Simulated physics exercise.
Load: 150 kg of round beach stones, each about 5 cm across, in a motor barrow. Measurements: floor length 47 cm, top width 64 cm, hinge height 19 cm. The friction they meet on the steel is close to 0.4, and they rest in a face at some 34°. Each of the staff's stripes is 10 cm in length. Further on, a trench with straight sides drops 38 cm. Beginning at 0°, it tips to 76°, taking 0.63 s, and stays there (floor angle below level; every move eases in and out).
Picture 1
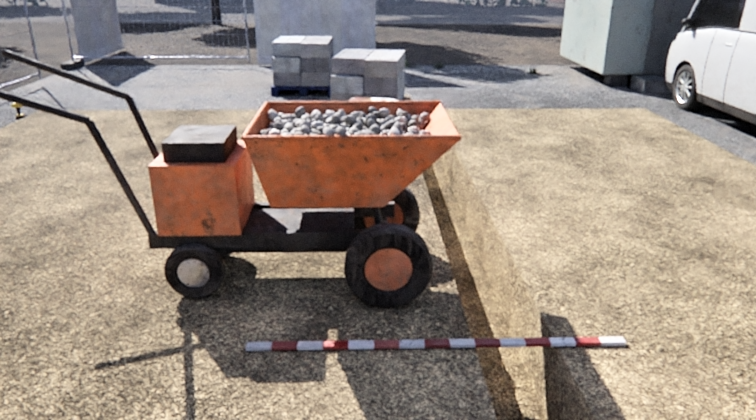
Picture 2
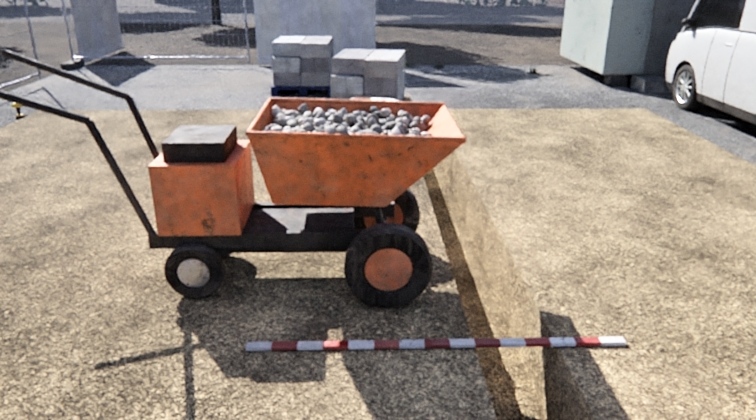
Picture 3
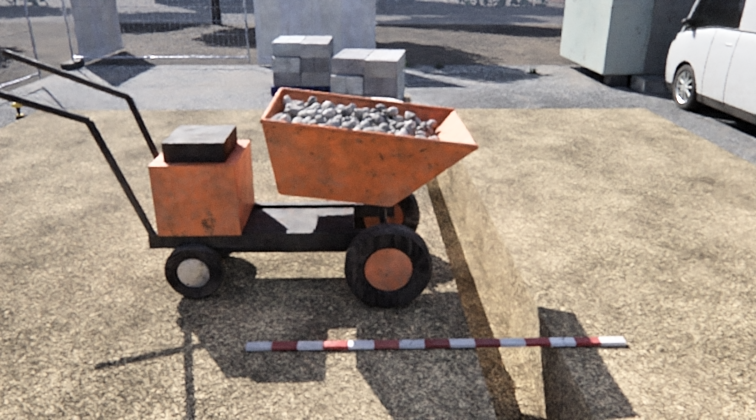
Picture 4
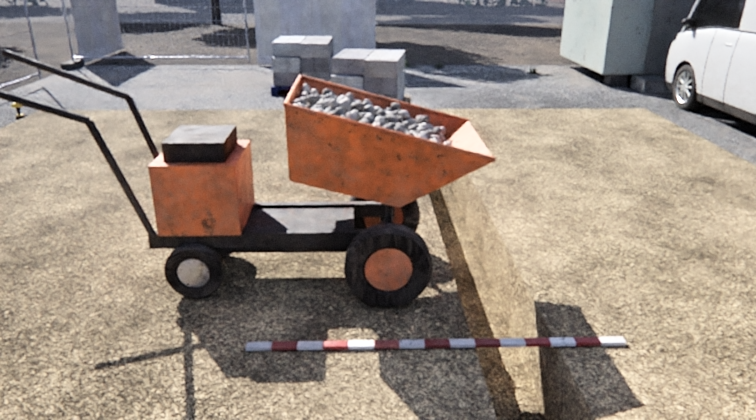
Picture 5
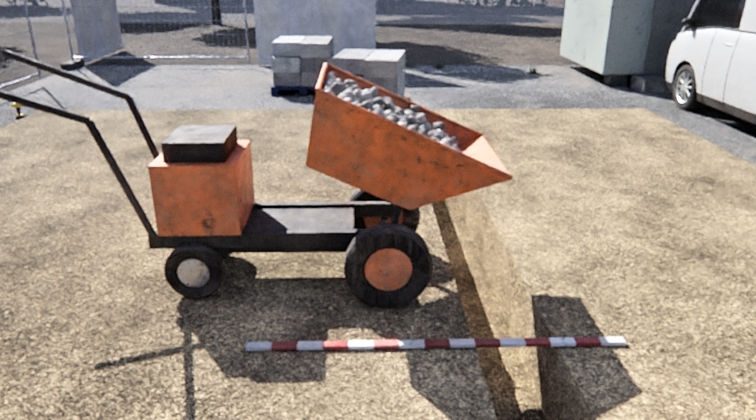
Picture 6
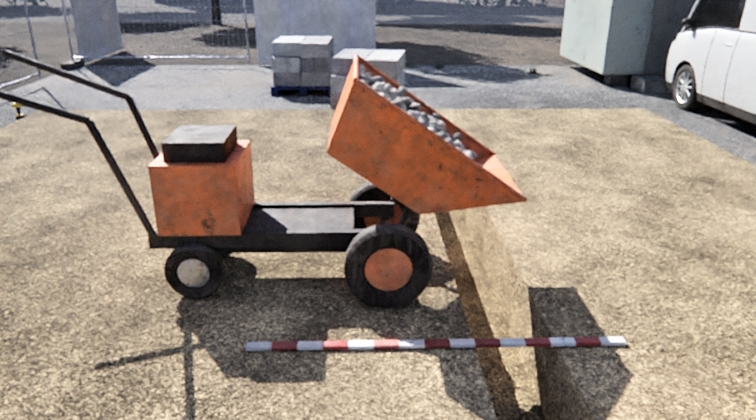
An orange skip heaped with grey stones sits on a black-framed motor barrow at the edge of a straight-sided trench, seen from the side and slightly above in a sunlit yard. A red-and-white staff lies in front, with grey blocks behind and a white vehicle at upper right. The skip tilts steadily rightward, its left end rising, while the barrow and camera stay still.
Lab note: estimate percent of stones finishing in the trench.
Approx. 3 %.
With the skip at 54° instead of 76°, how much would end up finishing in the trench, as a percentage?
In that case around 15 percent.
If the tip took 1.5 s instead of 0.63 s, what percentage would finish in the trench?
Probably about 5 in a hundred.
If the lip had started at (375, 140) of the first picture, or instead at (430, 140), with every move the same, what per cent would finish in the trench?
Roughly 95 in a hundred from the first, 40 in a hundred from the second.
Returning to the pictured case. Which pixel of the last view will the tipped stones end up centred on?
Roughly (607, 268), I'd say.
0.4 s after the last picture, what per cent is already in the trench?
Roughly 0% by that time.
Then, 0.2 s after the last picture the floor is at 64°, 100 % in the skip; the foremost stones are at (521, 222).
Then, 0.4 s after the last picture the floor is at 76°, 55 % in the skip, 1 % in the trench, 45 % past the trench; the foremost stones are at (622, 255).
Then, 0.8 s after the last picture the floor is at 76°, 15 % in the skip, 1 % in the trench, 84 % past the trench; the foremost stones are past the picture's edge.
Then, 2.7 s after the last picture the floor is at 76°, 12 % in the skip, 3 % in the trench, 85 % past the trench; the foremost stones are past the picture's edge.
